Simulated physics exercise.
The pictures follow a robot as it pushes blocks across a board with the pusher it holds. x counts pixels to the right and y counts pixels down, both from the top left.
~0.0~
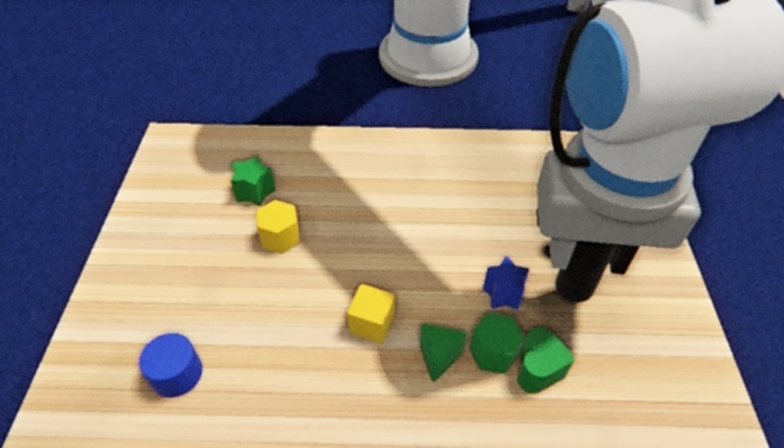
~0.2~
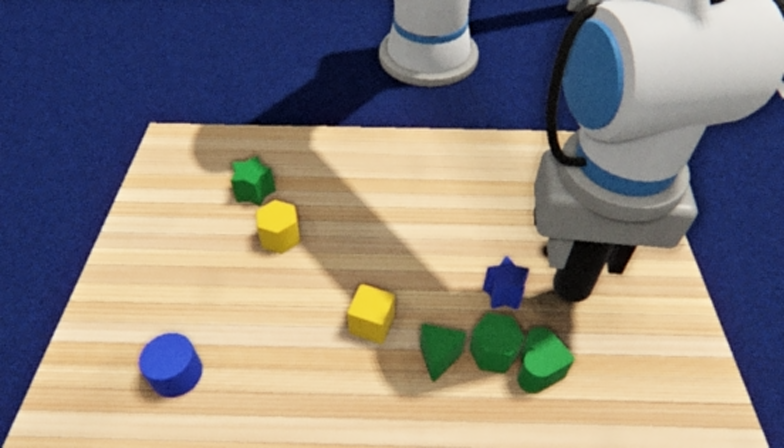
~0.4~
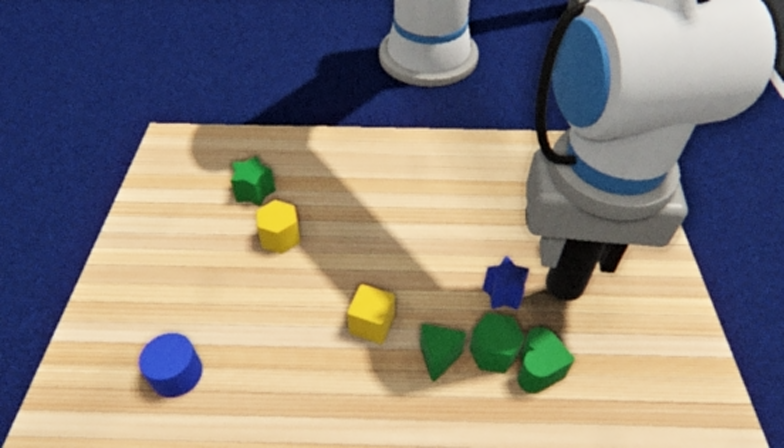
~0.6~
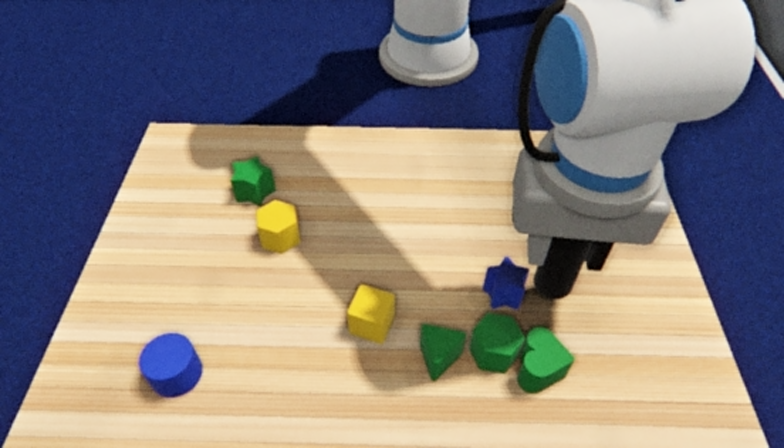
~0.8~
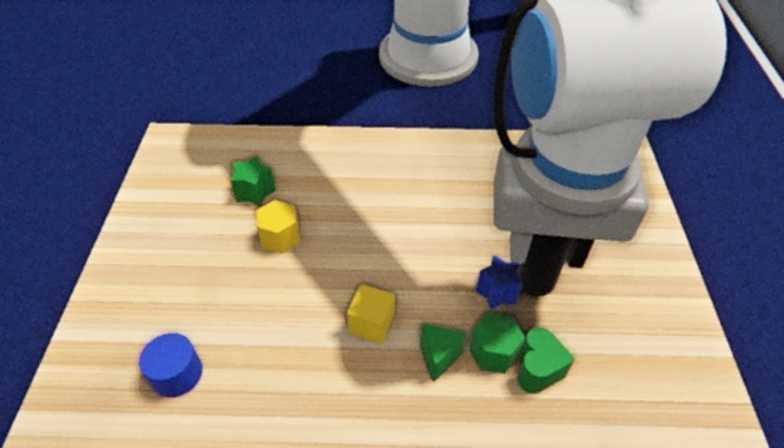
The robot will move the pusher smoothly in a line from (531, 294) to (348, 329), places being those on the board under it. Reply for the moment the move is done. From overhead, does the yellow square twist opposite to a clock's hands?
I'd say yes.
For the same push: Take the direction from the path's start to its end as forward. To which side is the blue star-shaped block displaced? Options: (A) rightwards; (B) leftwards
Letter A.
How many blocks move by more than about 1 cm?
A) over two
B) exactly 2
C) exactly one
B (exactly 2)
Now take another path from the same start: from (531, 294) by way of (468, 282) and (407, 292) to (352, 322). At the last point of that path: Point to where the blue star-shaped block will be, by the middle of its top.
At pixel (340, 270).
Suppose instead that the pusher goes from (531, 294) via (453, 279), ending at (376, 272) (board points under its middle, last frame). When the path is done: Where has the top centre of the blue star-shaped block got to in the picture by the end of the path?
Its top face will be centred at roughly (341, 251).
What follows on the original path. One third of the way, pusher at (474, 293); blue star-shaped block at (441, 274), turned 15° clockwise.
Two thirds of the way, pusher at (411, 305); yellow square at (367, 304); blue star-shaped block at (398, 268), turned 65° clockwise.
At the end, pusher at (347, 317); yellow square at (306, 317), turned 30° anticlockwise; green three-sided block in place; blue star-shaped block at (395, 268), turned 85° clockwise.
